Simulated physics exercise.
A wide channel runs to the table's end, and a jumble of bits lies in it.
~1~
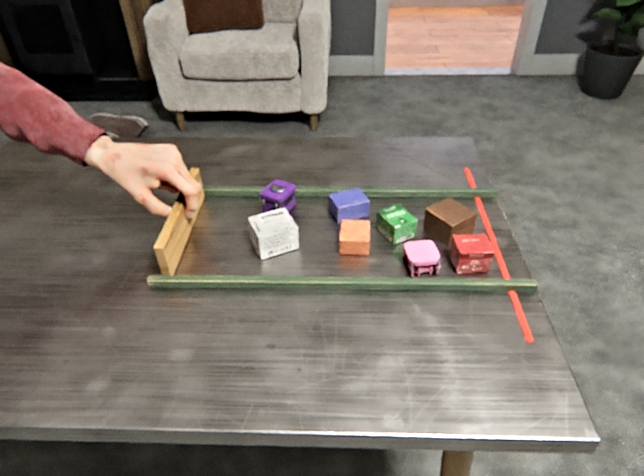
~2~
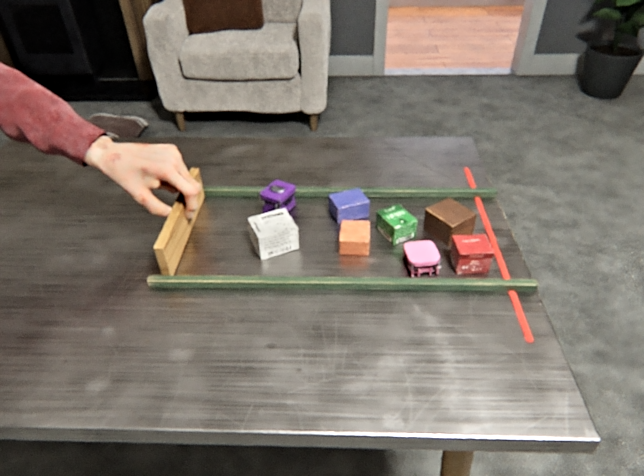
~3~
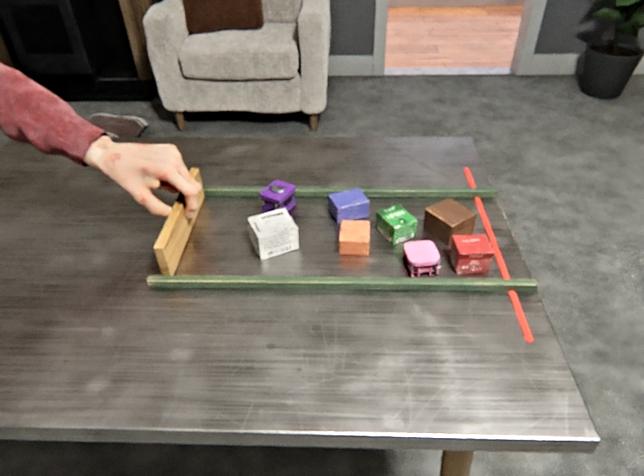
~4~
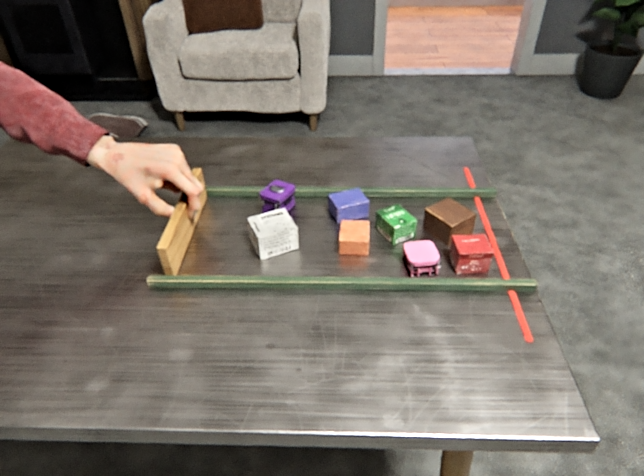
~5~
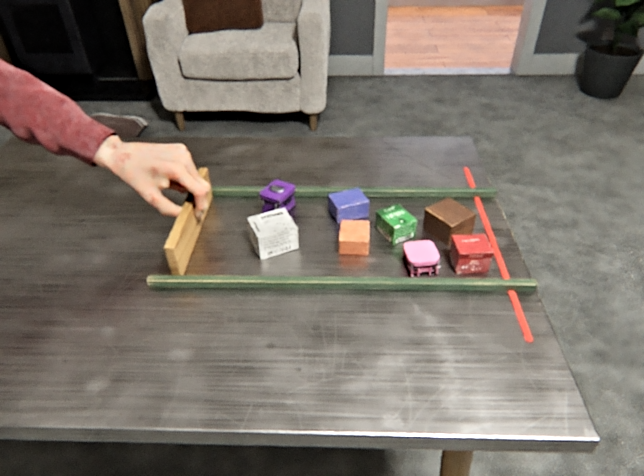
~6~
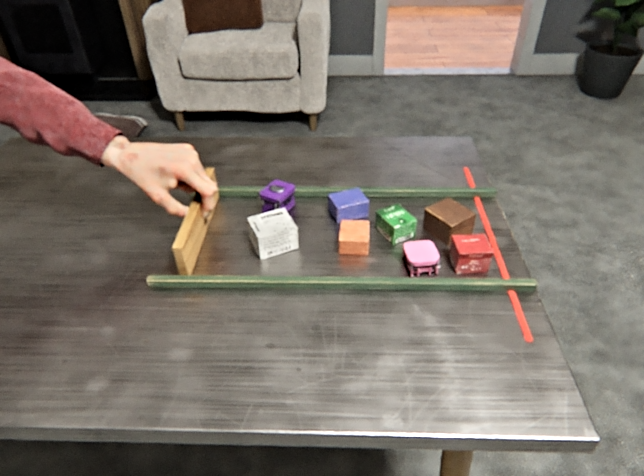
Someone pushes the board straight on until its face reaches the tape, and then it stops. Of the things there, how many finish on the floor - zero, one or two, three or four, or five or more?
Five or more finish on the floor.
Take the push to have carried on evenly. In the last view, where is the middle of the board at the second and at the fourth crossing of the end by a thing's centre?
It sits around (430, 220) and after that around (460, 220).
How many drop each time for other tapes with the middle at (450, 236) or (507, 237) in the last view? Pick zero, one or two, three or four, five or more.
Either three or four, then 5 or more.
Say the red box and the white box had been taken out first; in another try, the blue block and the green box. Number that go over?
It would be 3 and 4.
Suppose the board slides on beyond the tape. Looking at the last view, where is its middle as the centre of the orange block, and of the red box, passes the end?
The middle is at (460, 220) when it's the orange block, and at (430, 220) when it's the red box.
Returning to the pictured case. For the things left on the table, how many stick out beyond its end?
That would be 2.
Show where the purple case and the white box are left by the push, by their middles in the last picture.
The purple case ends up near (494, 197), and the white box near (520, 240).
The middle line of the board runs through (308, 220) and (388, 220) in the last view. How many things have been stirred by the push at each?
Counting first: 4, next 8.
Soon after, none off yet; red box at rest near (470, 254); brown block at rest near (449, 221); pink case at rest near (420, 259).
Then, none off yet; red box moved a little near (489, 257); brown block moved about its own width near (495, 212); pink case moved about its own width near (453, 265).
By the end, the number that fall off is five or more; fallen, blue block, orange block, green box, pink case, brown block and red box.
